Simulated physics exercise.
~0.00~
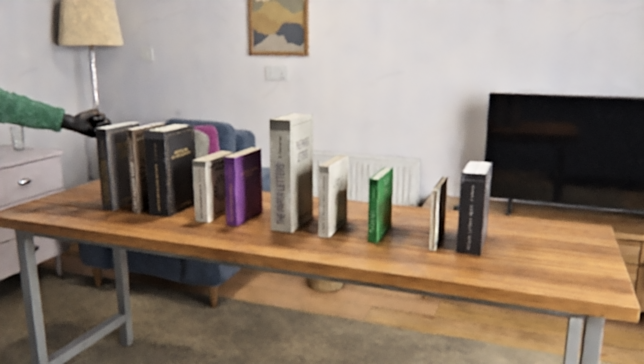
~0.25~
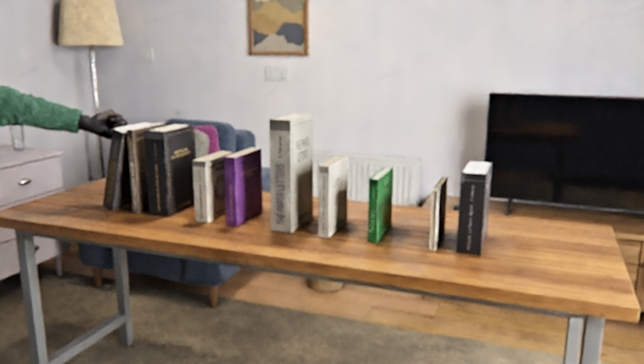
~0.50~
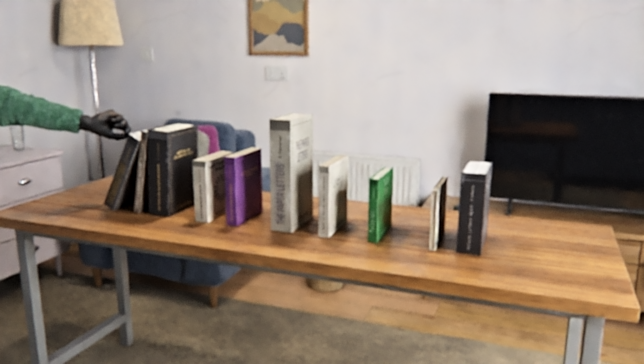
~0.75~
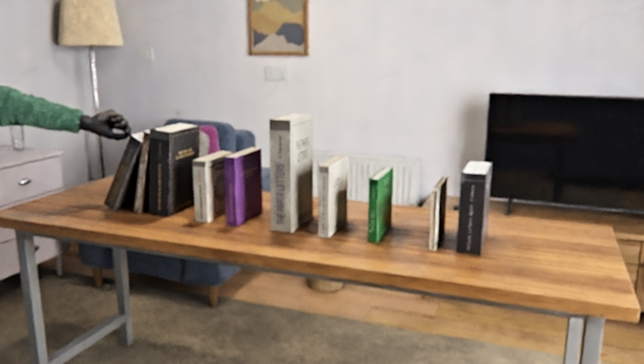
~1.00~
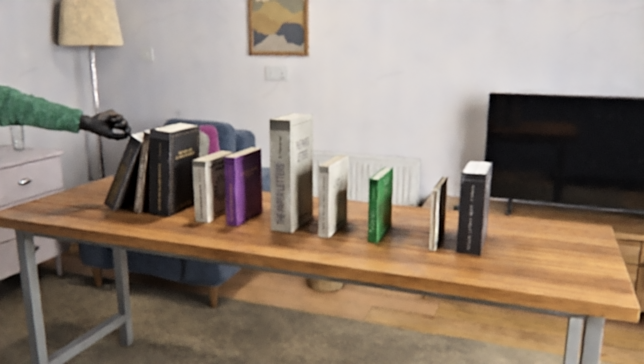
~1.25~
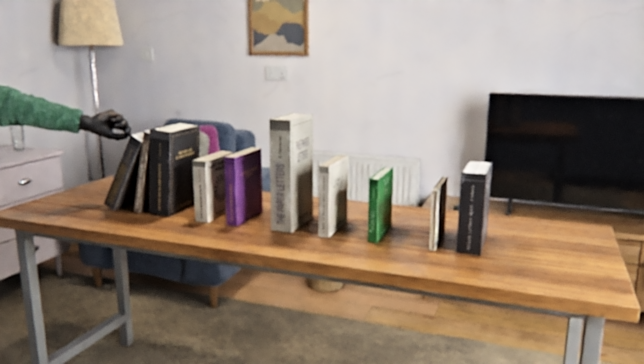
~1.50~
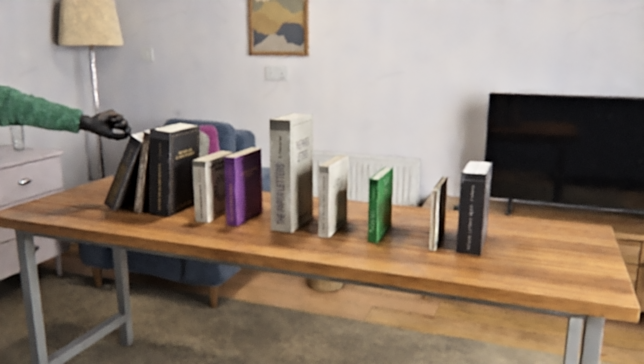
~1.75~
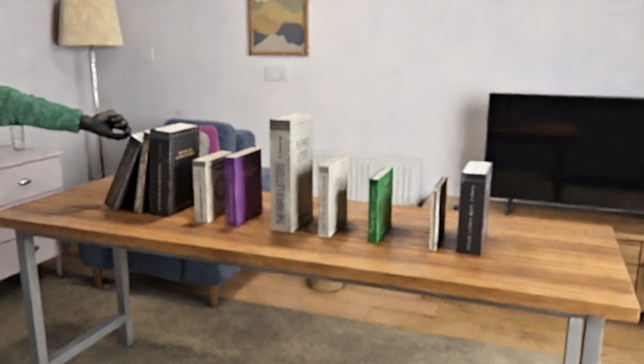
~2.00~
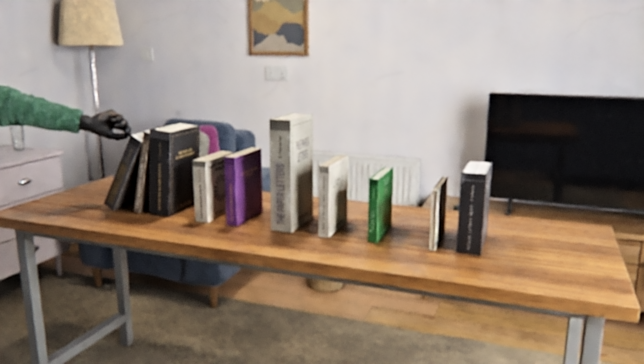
A dark book at the left end of a spaced-out row of upright books on a wooden table is nudged at the top by a dark hand in a green sleeve. It tips to the right and leans against the slim book beside it. That second book tilts too, coming to rest against the thick black book, which stays upright. The movement goes no further, and the hand stays near the leaning pair. At the end, the two books remain tilted, while the purple book, the green book and the others stand undisturbed.
